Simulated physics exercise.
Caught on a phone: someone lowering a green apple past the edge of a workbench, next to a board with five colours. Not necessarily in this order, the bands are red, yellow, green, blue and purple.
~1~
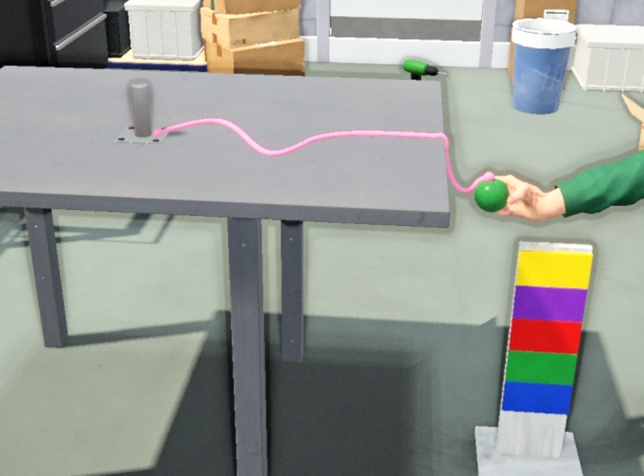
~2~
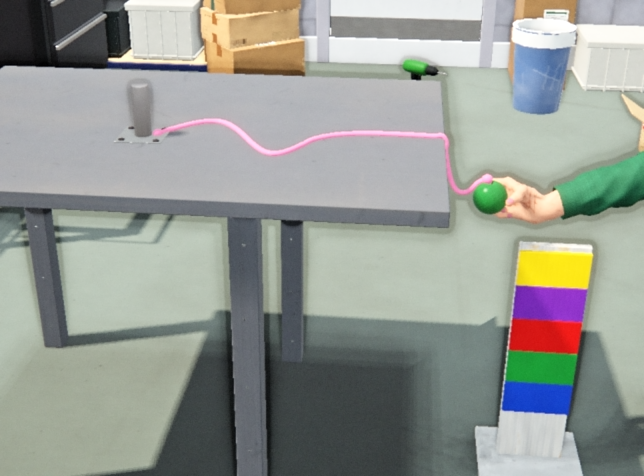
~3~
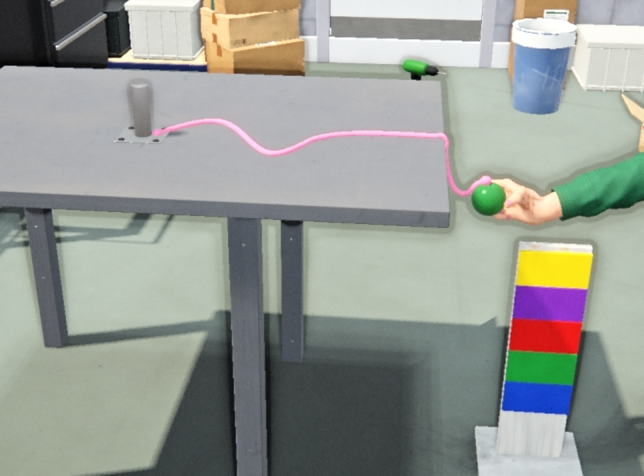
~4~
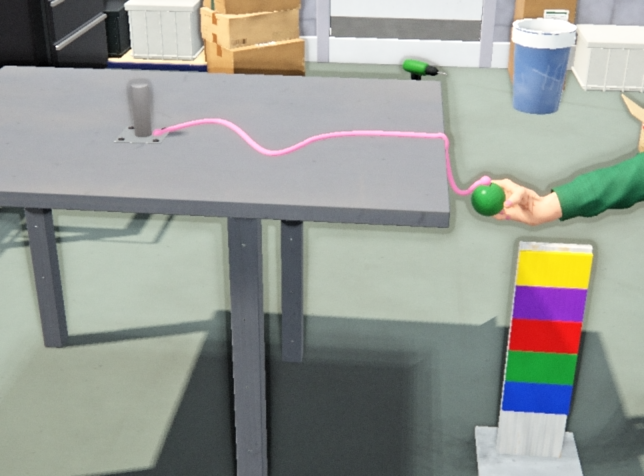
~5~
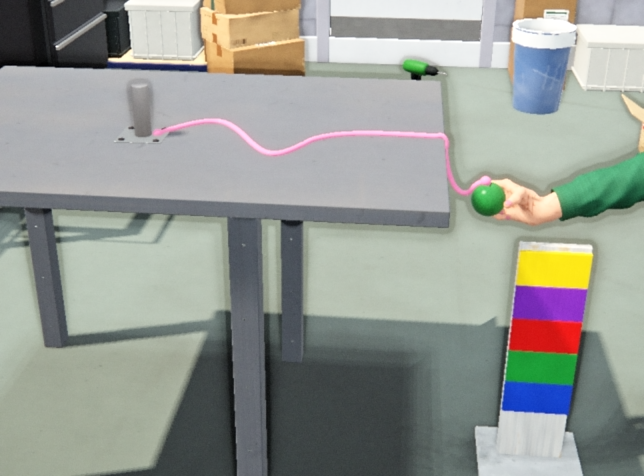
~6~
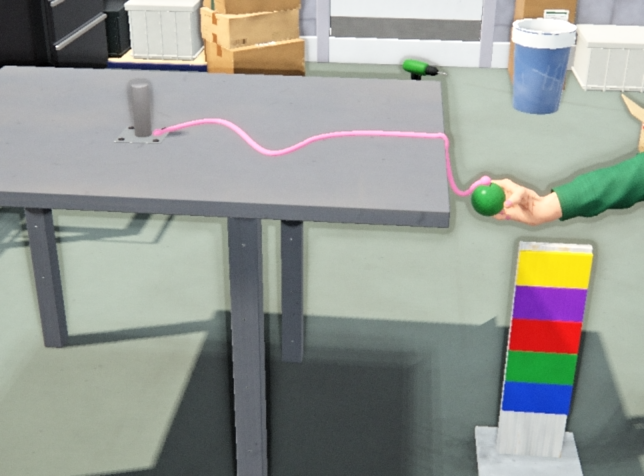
Hand in a green sleeve holding a green ball on a slack pink cord beside a grey table, barely moving.
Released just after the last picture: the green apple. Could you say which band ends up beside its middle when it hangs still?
Sure, it is red.
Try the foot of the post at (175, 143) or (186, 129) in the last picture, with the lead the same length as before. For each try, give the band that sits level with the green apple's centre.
The first case gives green, the second gives green.
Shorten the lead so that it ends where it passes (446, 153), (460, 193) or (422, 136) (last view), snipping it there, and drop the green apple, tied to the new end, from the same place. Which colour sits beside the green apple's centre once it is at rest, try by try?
In order of the tries: Yellow; then purple; then none, it hangs higher.
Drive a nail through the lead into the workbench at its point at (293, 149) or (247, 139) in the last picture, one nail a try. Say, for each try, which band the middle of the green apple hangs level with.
For the first place it's yellow, and for the second purple.
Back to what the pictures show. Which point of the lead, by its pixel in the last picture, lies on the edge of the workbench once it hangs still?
It sits at about (350, 134).
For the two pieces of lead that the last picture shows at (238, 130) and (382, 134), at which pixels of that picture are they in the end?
(266, 138) for the first, (445, 176) for the second.
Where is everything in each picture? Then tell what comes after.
The first picture shows green apple (492, 195); yellow (554, 271); purple (550, 305); red (545, 337); green (541, 369); blue (537, 399).
The second picture shows green apple (491, 197); lead through (191, 125) (245, 136) (295, 149) (363, 134) (445, 143).
The third picture shows green apple (489, 199).
The fourth picture shows green apple (489, 199); lead through (191, 125) (245, 136) (295, 149) (363, 134) (445, 143).
The fifth picture shows green apple (489, 199).
The sixth picture shows green apple (489, 199); lead through (191, 125) (245, 136) (295, 149) (363, 134) (445, 143).
A little later, apple near (439, 310); level with purple.
Next, apple near (431, 323); level with red.
When it is over, apple near (436, 328); level with red. At red.
